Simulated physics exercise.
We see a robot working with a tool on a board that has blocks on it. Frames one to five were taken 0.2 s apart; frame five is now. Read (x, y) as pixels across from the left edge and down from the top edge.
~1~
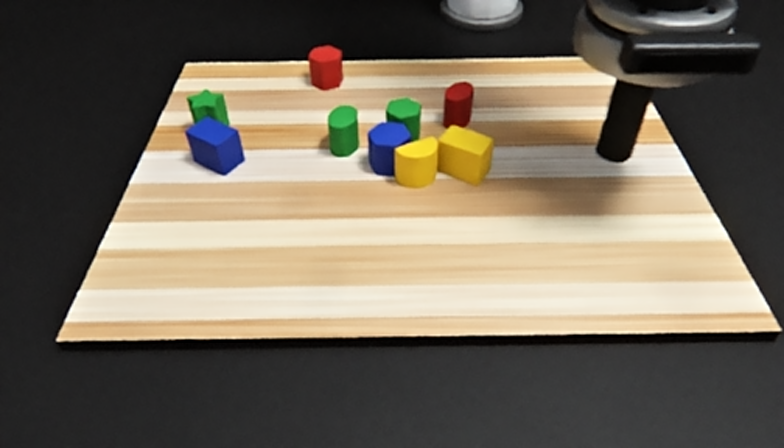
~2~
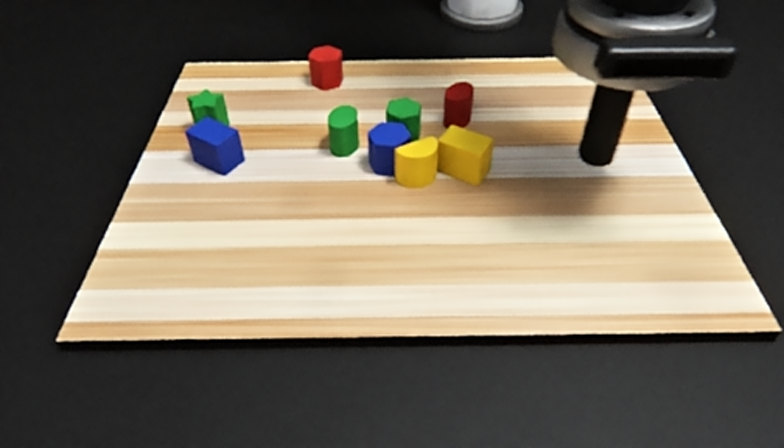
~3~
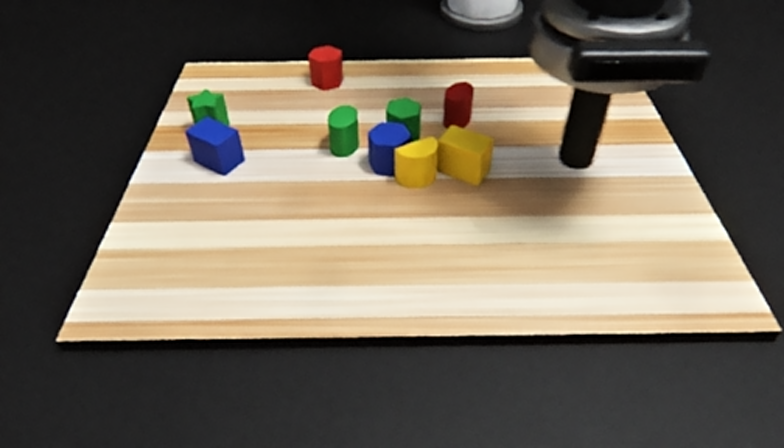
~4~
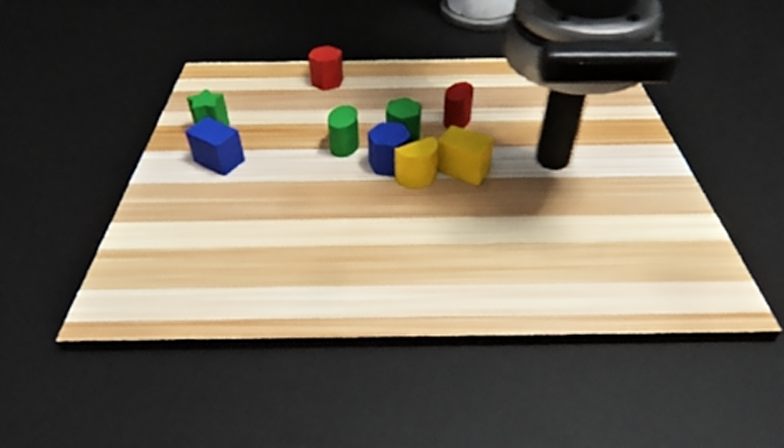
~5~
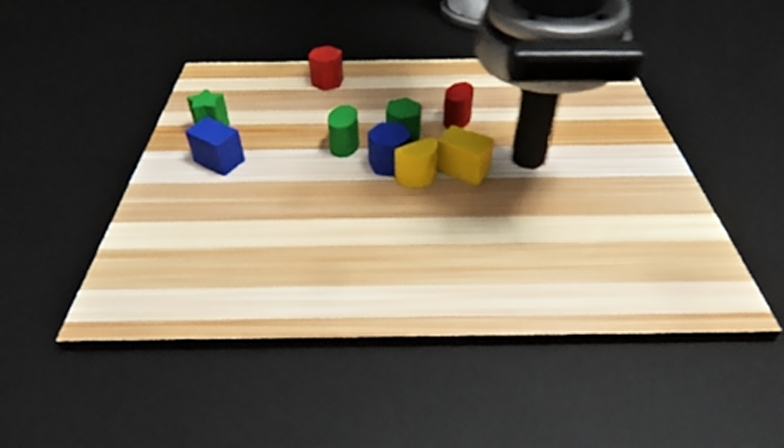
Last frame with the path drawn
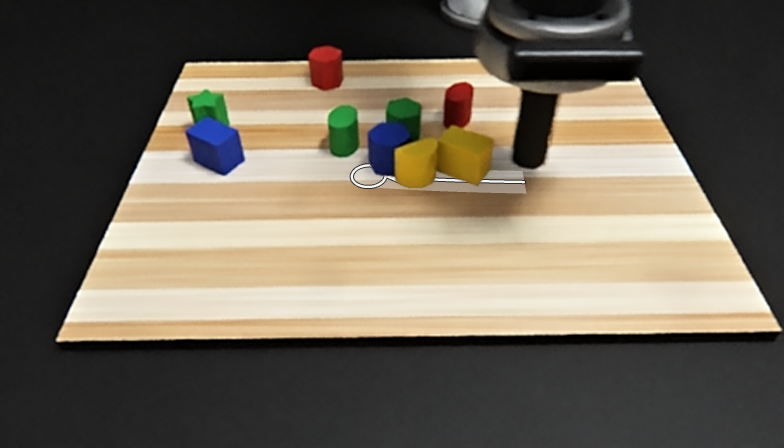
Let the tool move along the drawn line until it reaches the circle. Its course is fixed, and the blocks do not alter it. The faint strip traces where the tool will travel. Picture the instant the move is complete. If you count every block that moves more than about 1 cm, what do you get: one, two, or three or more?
I'd put the number at three or more.
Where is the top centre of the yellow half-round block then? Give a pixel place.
About (337, 138).
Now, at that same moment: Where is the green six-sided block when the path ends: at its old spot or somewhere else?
It is no longer where it was.
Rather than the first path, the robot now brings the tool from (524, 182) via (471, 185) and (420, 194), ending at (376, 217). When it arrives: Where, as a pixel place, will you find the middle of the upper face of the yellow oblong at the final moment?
Put as a pixel place, it's (437, 132).
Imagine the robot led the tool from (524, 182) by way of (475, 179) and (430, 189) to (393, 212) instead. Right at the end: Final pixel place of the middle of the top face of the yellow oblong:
Around pixel (431, 129).
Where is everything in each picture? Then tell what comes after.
In the first frame, tool's lower end (614, 152); green oval (342, 115); blue six-sided block (389, 133); green six-sided block (403, 107); yellow half-round block (419, 148); yellow oblong (466, 139).
In the second frame, tool (596, 156); blocks still.
In the third frame, tool (576, 159); blocks still.
In the fourth frame, tool (553, 160); blocks still.
In the fifth frame, tool (529, 159); green oval (342, 115); blue six-sided block (389, 133); green six-sided block (403, 107); yellow half-round block (419, 148); yellow oblong (466, 139).
Drawn move, straight from (524, 182) to (369, 176).
What follows on the original path. One third of the way, tool (473, 158); yellow half-round block (413, 146), turned 30° anticlockwise; yellow oblong (440, 133), turned 25° clockwise.
Two thirds of the way, tool (420, 156); blue six-sided block (369, 130); green six-sided block (400, 101); yellow half-round block (388, 144), turned 20° anticlockwise; yellow oblong (417, 124), turned 55° clockwise.
At the end, tool (368, 153); green oval (320, 103), turned 40° clockwise; blue six-sided block (328, 121), turned 20° clockwise; green six-sided block (401, 98); yellow half-round block (337, 138); yellow oblong (406, 123), turned 85° clockwise.
